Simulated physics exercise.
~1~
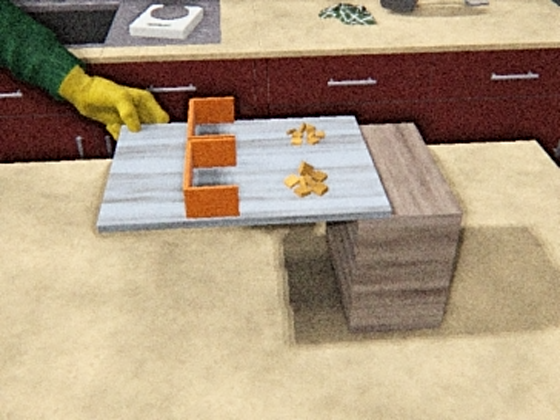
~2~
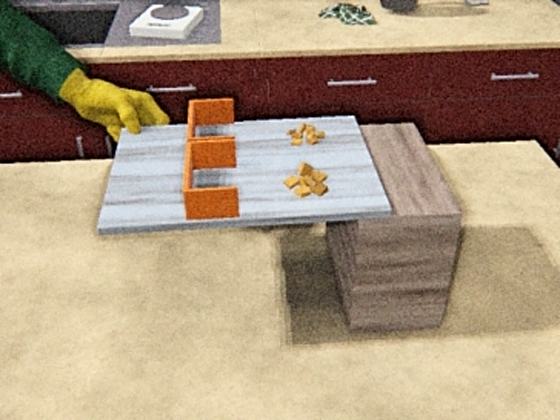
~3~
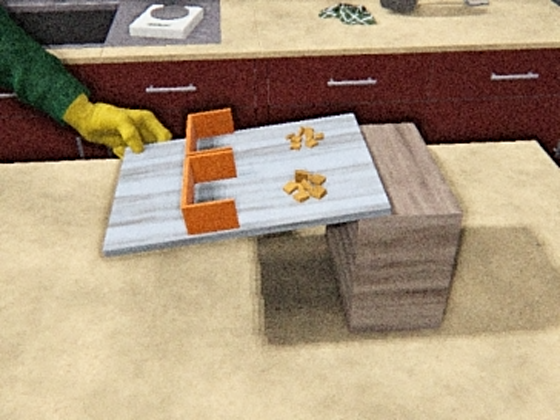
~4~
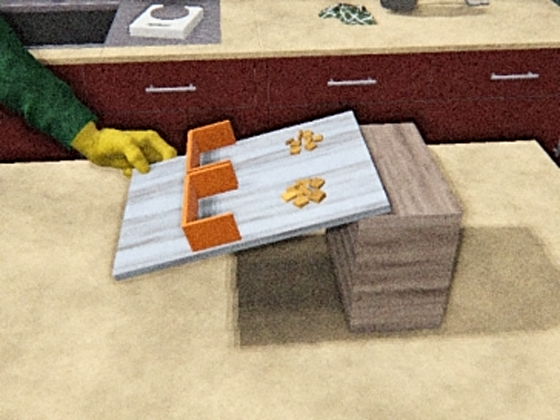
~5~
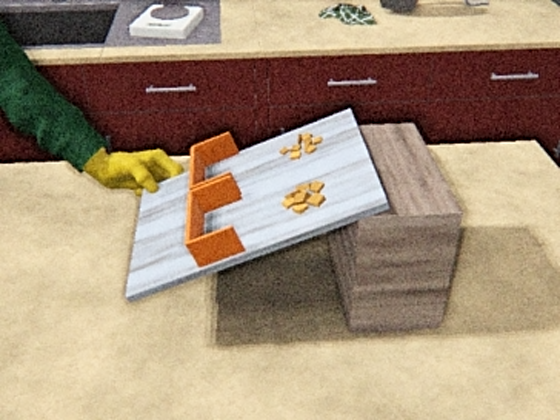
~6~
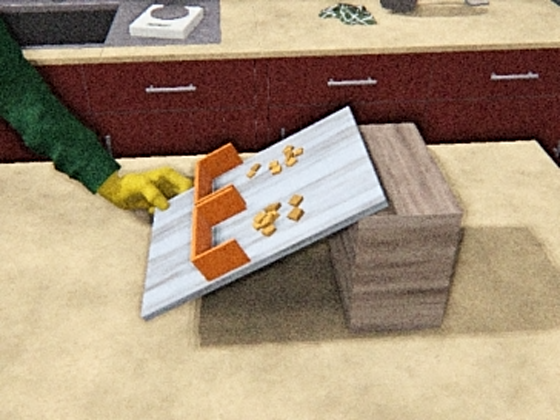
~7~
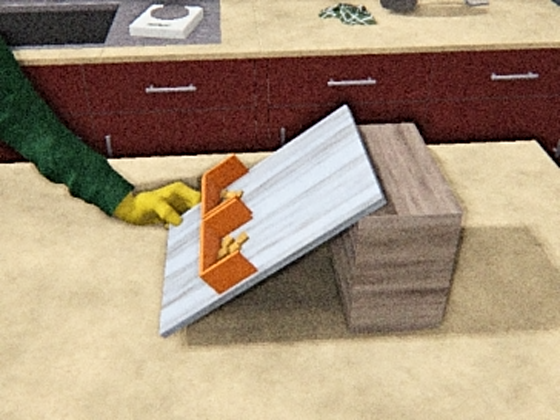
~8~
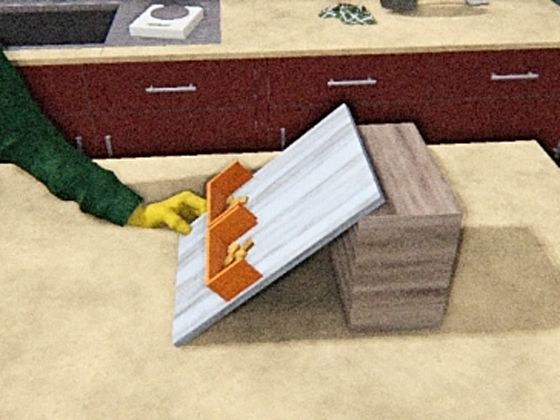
A gloved hand slowly lowered the left end of a pale board propped on a wooden block, and once it grew steep, two heaps of small tan pieces slid down and ended up gathered against the orange barriers.
